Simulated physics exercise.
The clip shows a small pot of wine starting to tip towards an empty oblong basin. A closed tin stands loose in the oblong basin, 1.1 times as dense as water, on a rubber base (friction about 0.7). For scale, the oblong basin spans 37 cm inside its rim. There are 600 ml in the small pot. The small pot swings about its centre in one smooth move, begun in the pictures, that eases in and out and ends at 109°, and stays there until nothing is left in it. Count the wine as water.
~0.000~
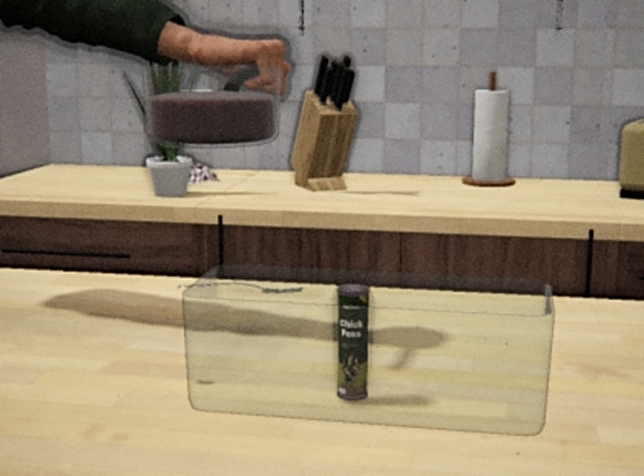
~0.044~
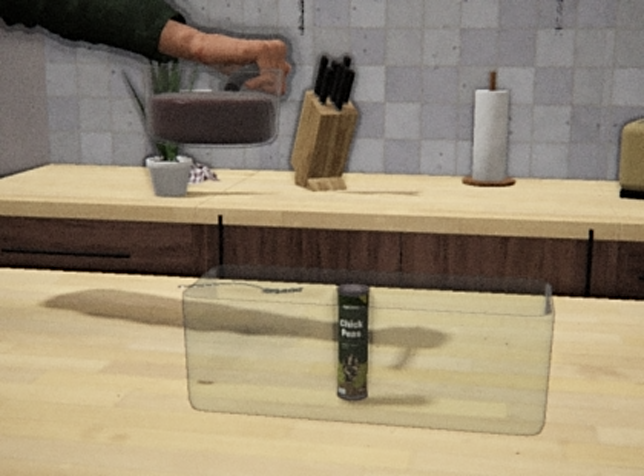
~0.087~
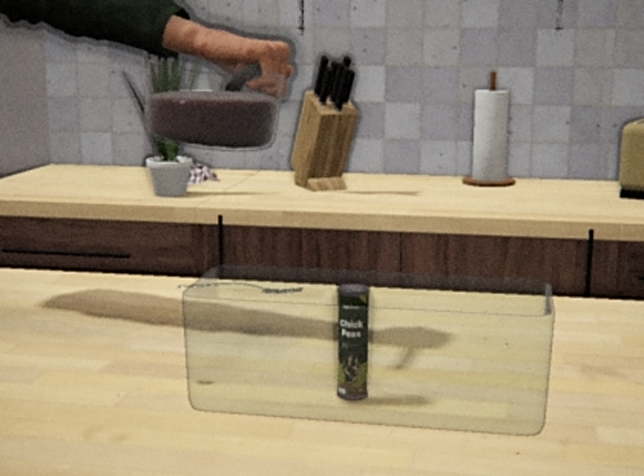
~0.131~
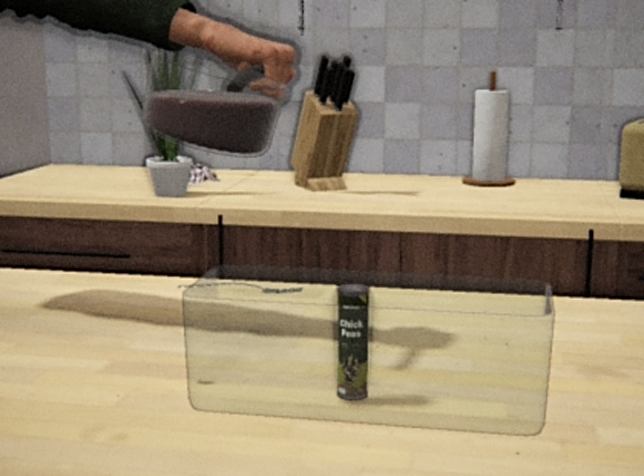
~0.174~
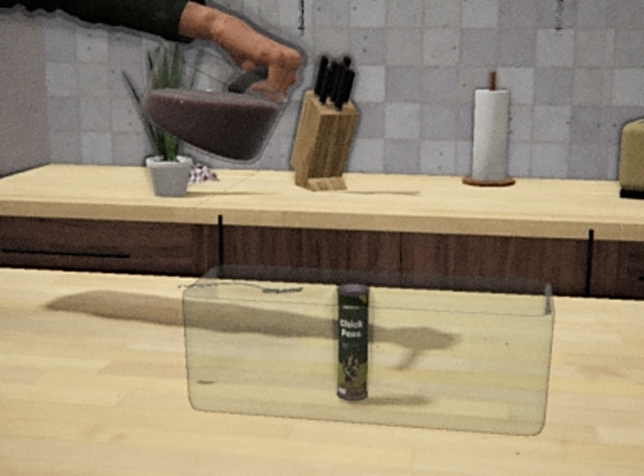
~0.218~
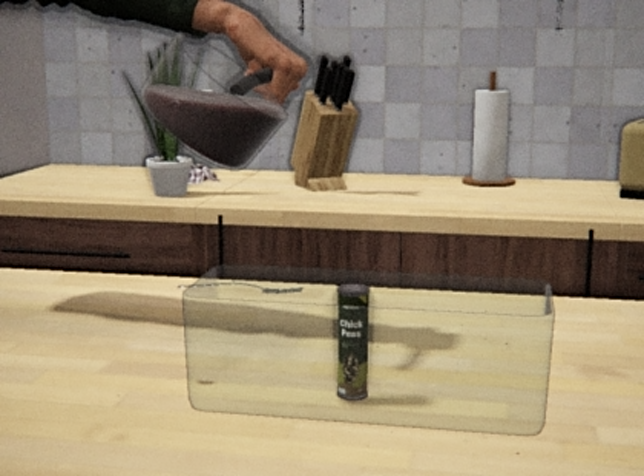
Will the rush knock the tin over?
The tin topples.
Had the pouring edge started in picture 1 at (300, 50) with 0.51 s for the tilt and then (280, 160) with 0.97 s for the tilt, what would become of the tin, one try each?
First it falls; then it stays up.
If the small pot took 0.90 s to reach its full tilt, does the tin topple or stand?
The tin stays up.
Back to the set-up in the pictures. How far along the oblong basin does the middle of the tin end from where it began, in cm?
Some 9.0 cm.
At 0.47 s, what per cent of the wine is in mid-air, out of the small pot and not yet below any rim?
Some 62 per cent.
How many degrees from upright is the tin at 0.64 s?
Near 0° from upright.
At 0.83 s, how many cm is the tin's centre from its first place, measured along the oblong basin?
About 4 cm.
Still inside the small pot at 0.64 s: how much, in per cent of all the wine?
About 5 per cent.
By 0.47 s the tilt is 104° and 22 per cent is still to pour; the tin stands where it began.
By 0.64 s the tilt is 109° and 5 per cent is still to pour; the tin stands 1 cm from where it began.
By 0.83 s the tilt is 109° and 0 per cent is still to pour; the tin leans 28°.
By 1.04 s the tilt is 109° and 0 per cent is still to pour; the tin lies on its side.
At rest the tin lies on its side.
